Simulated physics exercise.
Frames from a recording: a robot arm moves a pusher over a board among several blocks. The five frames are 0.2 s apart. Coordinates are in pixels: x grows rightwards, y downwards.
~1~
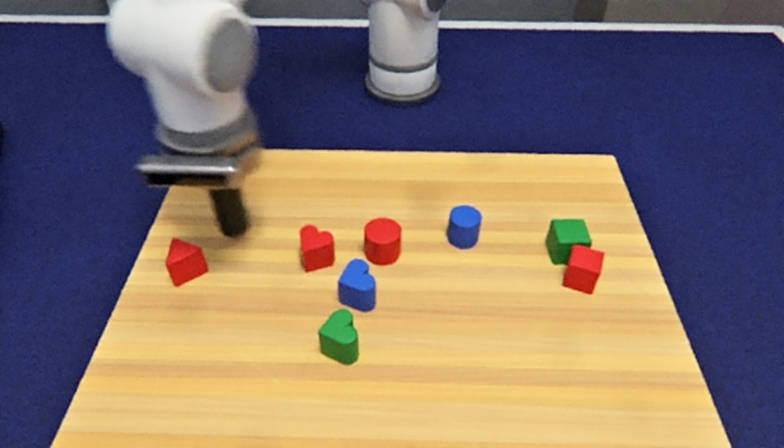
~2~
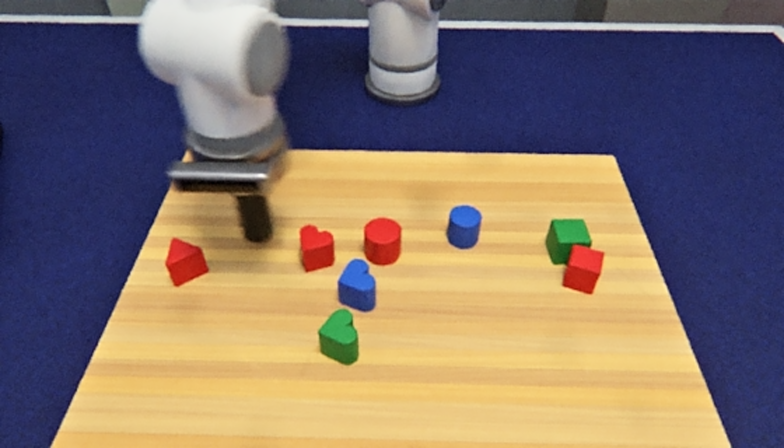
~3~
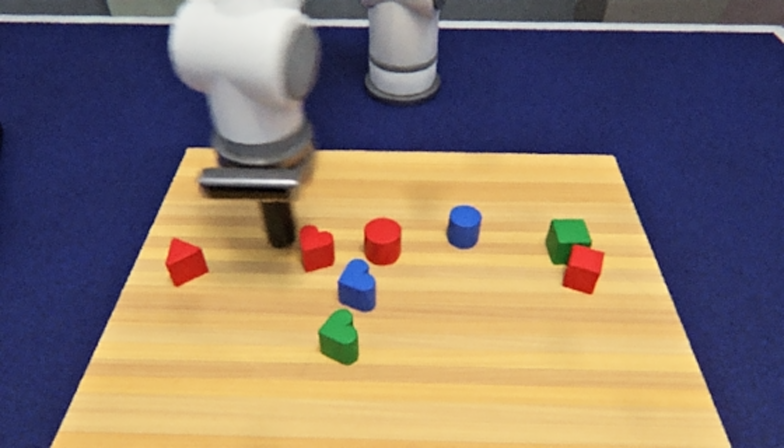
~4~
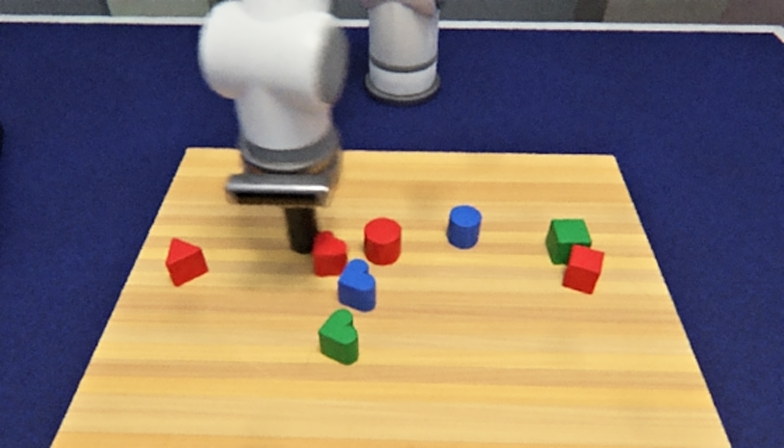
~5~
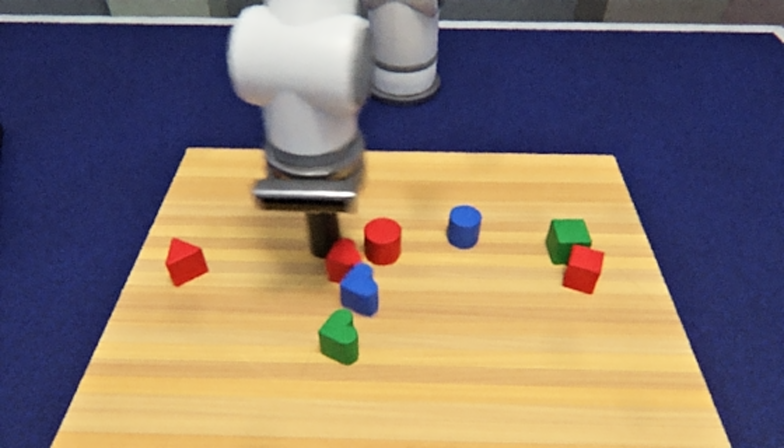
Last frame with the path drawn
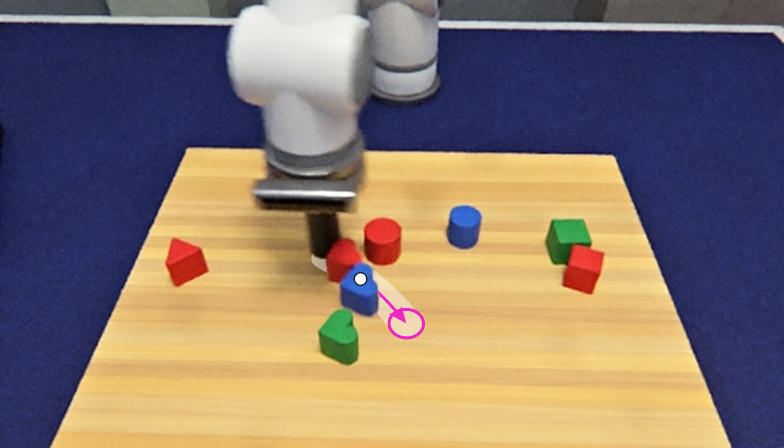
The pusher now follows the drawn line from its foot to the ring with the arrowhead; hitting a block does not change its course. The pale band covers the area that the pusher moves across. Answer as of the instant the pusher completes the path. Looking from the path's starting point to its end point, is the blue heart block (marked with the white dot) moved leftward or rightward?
The shift goes right.
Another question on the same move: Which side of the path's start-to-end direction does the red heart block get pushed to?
It shifts leftward.
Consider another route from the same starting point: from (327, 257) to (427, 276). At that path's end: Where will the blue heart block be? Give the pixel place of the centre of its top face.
That would be at about pixel (369, 296).
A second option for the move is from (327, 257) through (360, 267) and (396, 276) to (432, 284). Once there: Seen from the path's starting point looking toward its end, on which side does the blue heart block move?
The right-hand side.
The line goes from (327, 257) via (356, 275) and (382, 297), ending at (406, 323); the dot is on the blue heart block.
What follows on the original path. One third of the way, pusher at (356, 266); red heart block at (378, 270); blue heart block at (374, 296), turned 65° clockwise.
Two thirds of the way, pusher at (382, 288); red heart block at (409, 289), turned 15° clockwise; blue heart block at (378, 304), turned 100° clockwise.
At the end, pusher at (407, 315); red heart block at (440, 310), turned 15° anticlockwise; blue heart block at (380, 325), turned 155° clockwise; red round block unmoved.
